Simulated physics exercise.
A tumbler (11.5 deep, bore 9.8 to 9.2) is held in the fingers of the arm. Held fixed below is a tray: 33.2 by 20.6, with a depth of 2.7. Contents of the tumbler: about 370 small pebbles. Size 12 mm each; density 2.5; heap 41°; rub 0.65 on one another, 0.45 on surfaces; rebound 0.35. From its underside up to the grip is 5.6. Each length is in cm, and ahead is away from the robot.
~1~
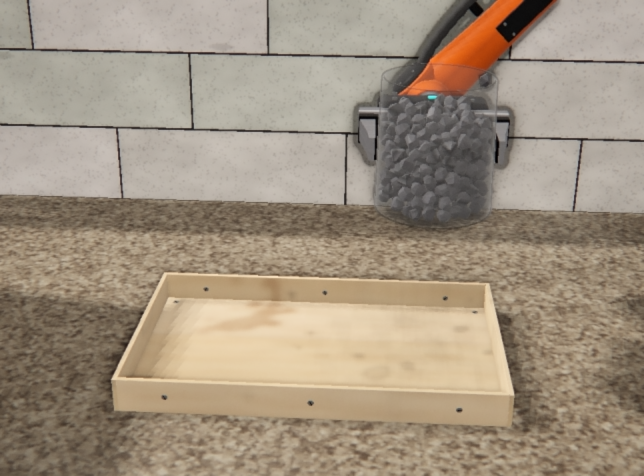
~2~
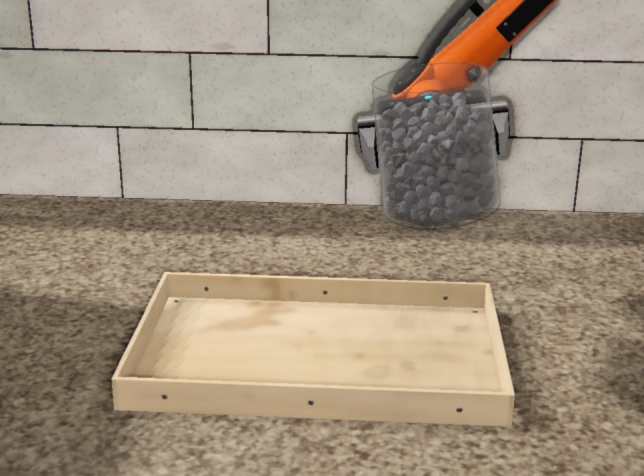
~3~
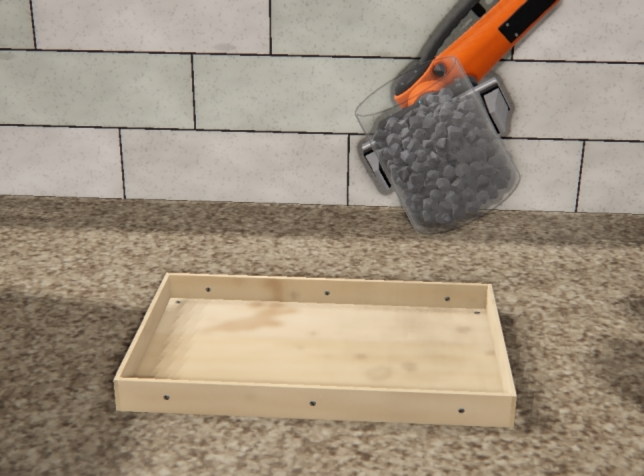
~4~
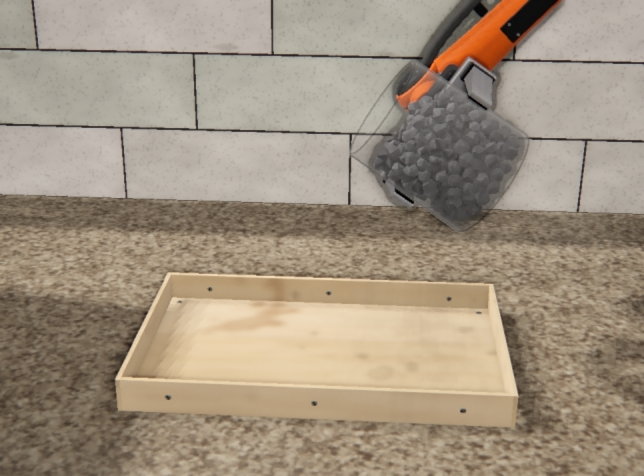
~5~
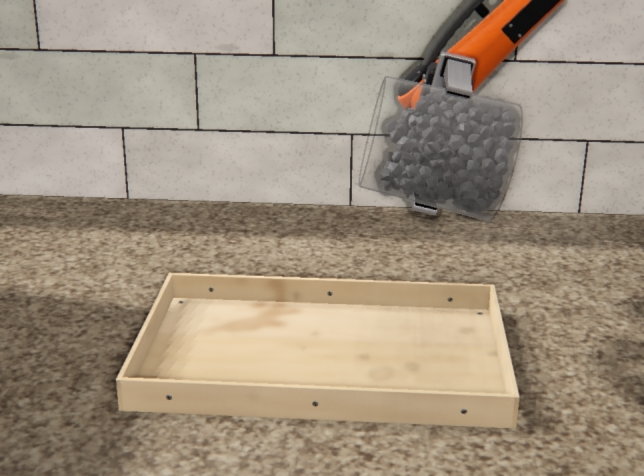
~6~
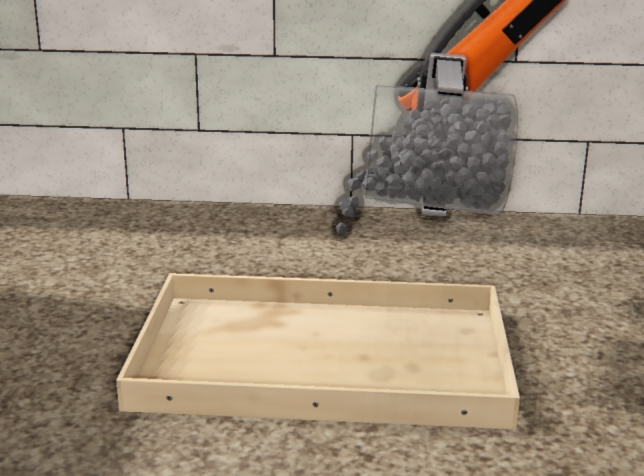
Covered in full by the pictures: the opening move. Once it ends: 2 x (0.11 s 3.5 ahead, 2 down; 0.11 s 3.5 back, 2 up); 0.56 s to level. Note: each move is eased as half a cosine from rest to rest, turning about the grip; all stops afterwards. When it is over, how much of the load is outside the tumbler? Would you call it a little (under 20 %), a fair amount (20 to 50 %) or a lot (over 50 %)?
I would call it a fair amount, 20 to 50 %.
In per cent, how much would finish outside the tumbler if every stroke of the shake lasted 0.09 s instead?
Then roughly 35 percent.
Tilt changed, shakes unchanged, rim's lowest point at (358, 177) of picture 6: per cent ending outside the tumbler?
Estimate: About 15 per cent.
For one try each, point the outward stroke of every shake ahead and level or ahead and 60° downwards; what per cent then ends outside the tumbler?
Estimates, in order: 50 % then 10 %.
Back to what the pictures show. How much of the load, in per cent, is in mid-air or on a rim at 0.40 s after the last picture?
About 4 per cent.
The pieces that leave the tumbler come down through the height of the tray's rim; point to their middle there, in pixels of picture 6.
(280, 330).
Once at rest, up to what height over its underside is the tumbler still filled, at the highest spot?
Around 9.0 cm above the underside.
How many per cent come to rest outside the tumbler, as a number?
The share is close to 25 per cent.
Then, 0.40 s after the last picture, tilted 86° forward, highest piece 23 above the table; 300 in the tumbler, 51 in the tray, 15 in flight or on a rim.
Then, 0.80 s after the last picture, tilted 24° forward, highest piece 25 above the table; 266 in the tumbler, 100 in the tray.
Then, 1.20 s after the last picture, level, highest piece 25 above the table; 266 in the tumbler, 100 in the tray.
Then, 2.25 s after the last picture, level, highest piece 25 above the table; 266 in the tumbler, 100 in the tray.
Final count, 266 in the tumbler, 100 in the tray. That is 27 % outside the tumbler.
